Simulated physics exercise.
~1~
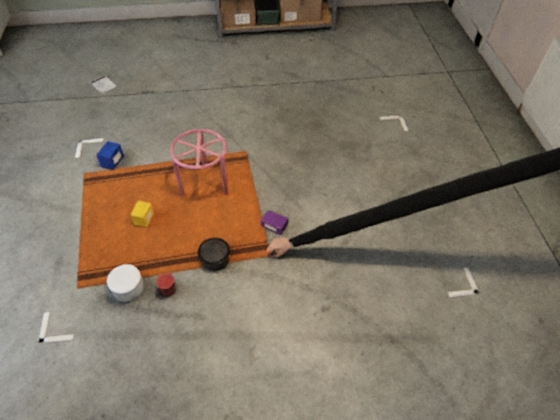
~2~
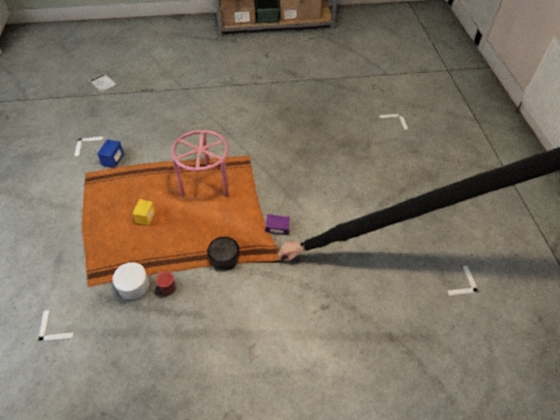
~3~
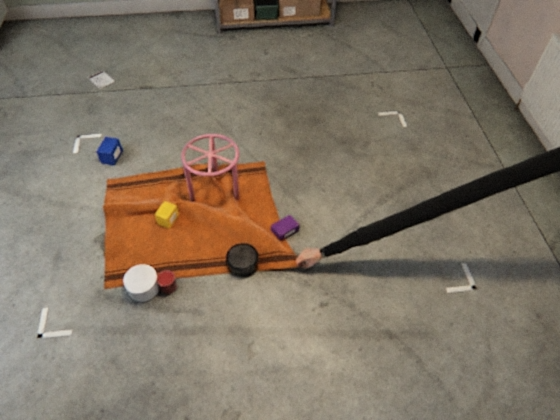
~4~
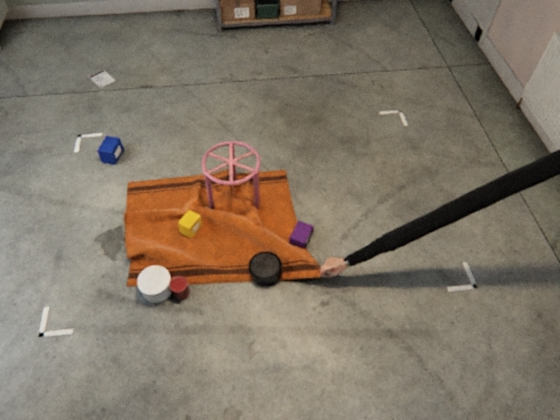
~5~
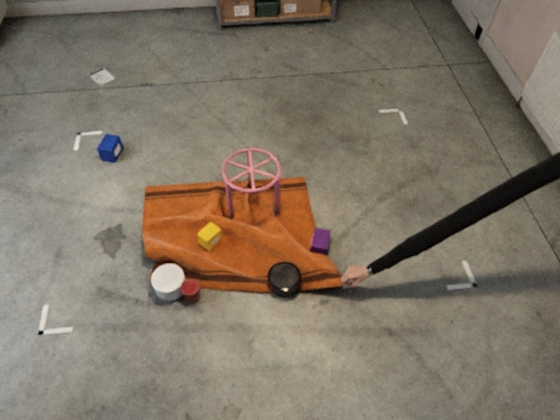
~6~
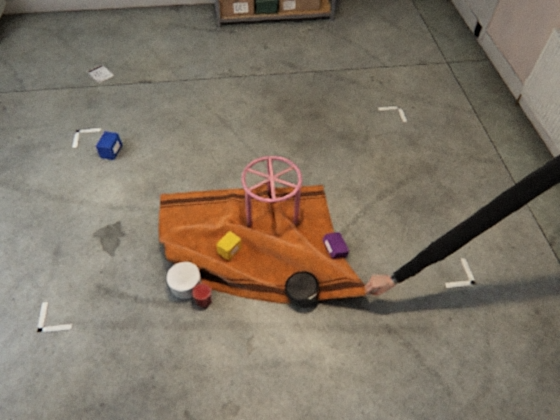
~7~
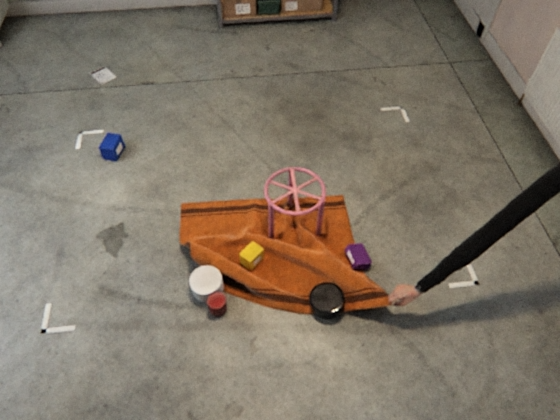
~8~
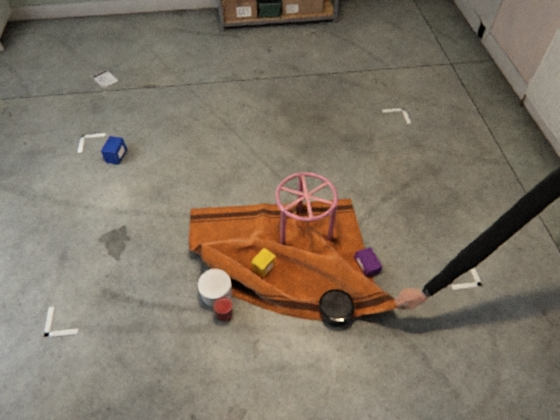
A hand on a long dark arm dragged a bunching orange rug right and toward the viewer, carrying along a pink stool, yellow box, purple carton, black pot, white tub and red bin, while the blue box stayed behind on the floor.
